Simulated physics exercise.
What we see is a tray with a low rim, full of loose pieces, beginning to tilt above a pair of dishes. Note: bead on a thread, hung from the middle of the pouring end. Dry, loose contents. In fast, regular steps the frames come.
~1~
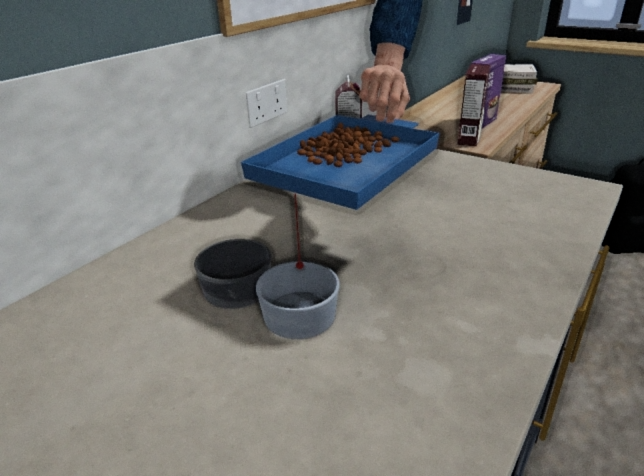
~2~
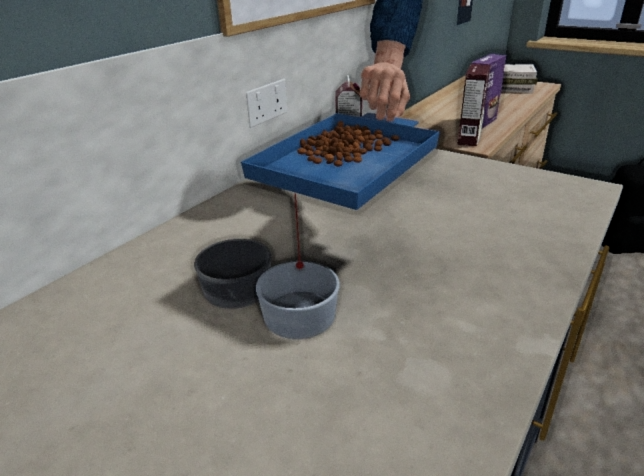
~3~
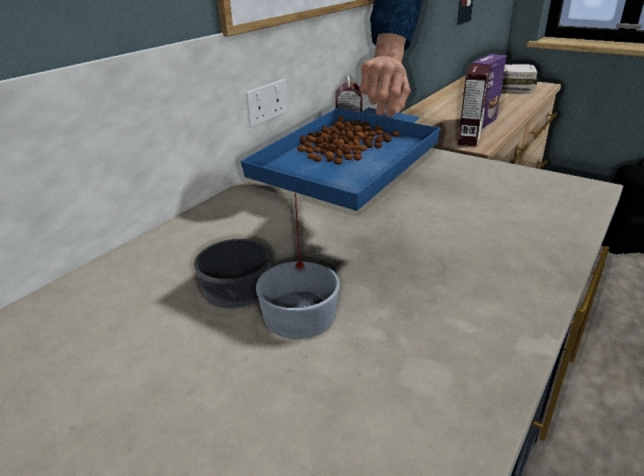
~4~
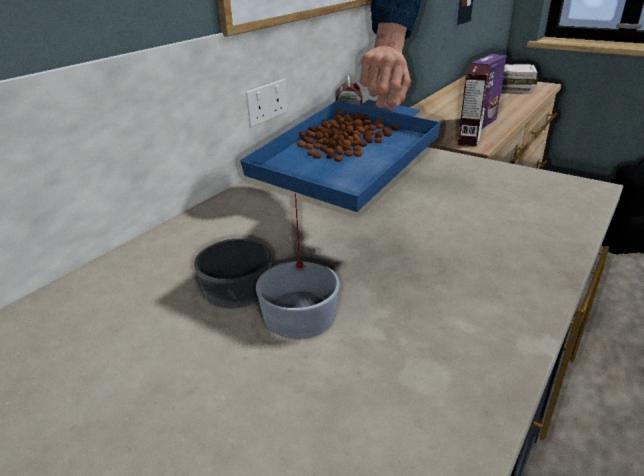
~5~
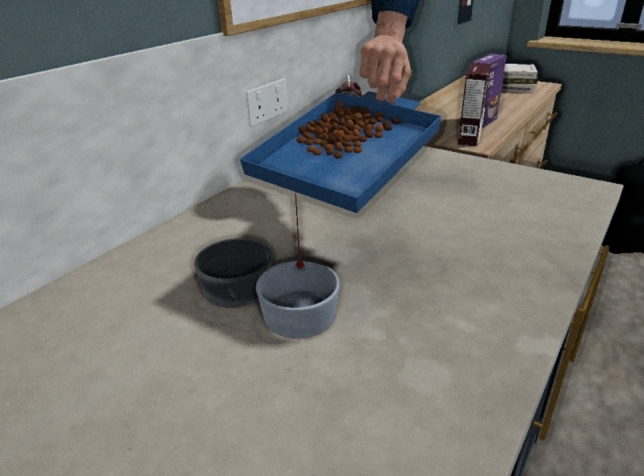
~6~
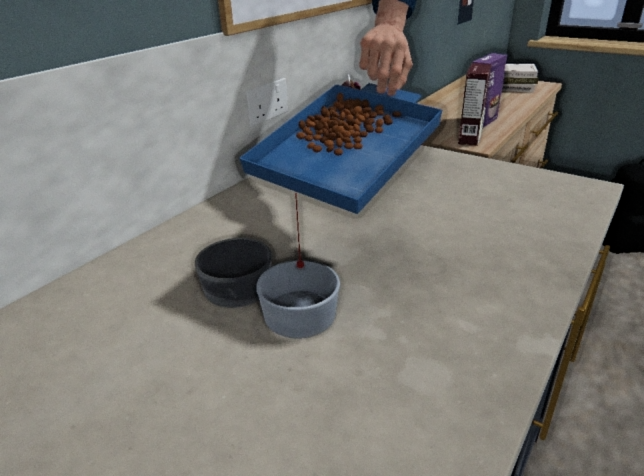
In this clip, a hand holds the far end of a blue tray of brown kibble above a dark dish and a grey dish, then gradually raises that end, tilting the tray slightly while a red bead hangs on a thread.
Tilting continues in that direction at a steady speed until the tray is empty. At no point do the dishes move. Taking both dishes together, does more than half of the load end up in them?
No, most of the load will miss the dishes.
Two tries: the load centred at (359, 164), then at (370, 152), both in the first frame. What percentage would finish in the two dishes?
Estimates in order: 20 percent, 20 percent.
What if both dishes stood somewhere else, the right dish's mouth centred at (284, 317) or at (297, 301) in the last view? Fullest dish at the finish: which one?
In the first position the right of the two, in the second the right of the two.
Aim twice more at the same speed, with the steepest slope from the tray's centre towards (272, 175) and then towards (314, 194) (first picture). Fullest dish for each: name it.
The first place favours the left of the two, the second the right of the two.
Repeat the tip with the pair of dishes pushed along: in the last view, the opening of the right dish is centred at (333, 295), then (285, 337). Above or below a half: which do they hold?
Taking the places in turn, it's past half and then shy of half.
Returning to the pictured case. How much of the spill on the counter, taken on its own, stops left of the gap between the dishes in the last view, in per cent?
I'd say some 0 in a hundred.
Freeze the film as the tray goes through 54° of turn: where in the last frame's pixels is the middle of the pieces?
(334, 175).
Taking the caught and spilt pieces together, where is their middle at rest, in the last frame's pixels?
About (344, 344).
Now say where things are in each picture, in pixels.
Corners of the pouring end (243, 162) and (357, 191), level; middle of the load (343, 145), bits of dog kibble; left dish (209, 289); right dish (274, 318); bead on its thread (300, 265), in the first picture.
Corners of the pouring end (243, 162) and (357, 192), level; middle of the load (343, 144), in the second picture.
Corners of the pouring end (243, 161) and (357, 193), tipped barely, lowest at the right corner; middle of the load (343, 140), in the third picture.
Corners of the pouring end (242, 160) and (357, 195), tipped a little, lowest at the right corner; middle of the load (343, 135), in the fourth picture.
Corners of the pouring end (242, 159) and (357, 196), tipped a little, lowest at the right corner; middle of the load (343, 129), in the fifth picture.
Corners of the pouring end (242, 158) and (357, 198), tipped a little, lowest at the right corner; middle of the load (343, 123); left dish (209, 288); right dish (274, 317), in the sixth picture.
Just after the last frame, tray tipped steeply; almost all on the tray; just a few in the air.
A moment on, tray tipped right over; the larger part on the tray; about a tenth outside both; about a tenth in the air.
Further on, tray tipped past a quarter turn; about a tenth in the right dish; the larger part outside both.
When it is over, tray tipped past a quarter turn; about a tenth in the right dish; not one in the left dish; the larger part outside both.
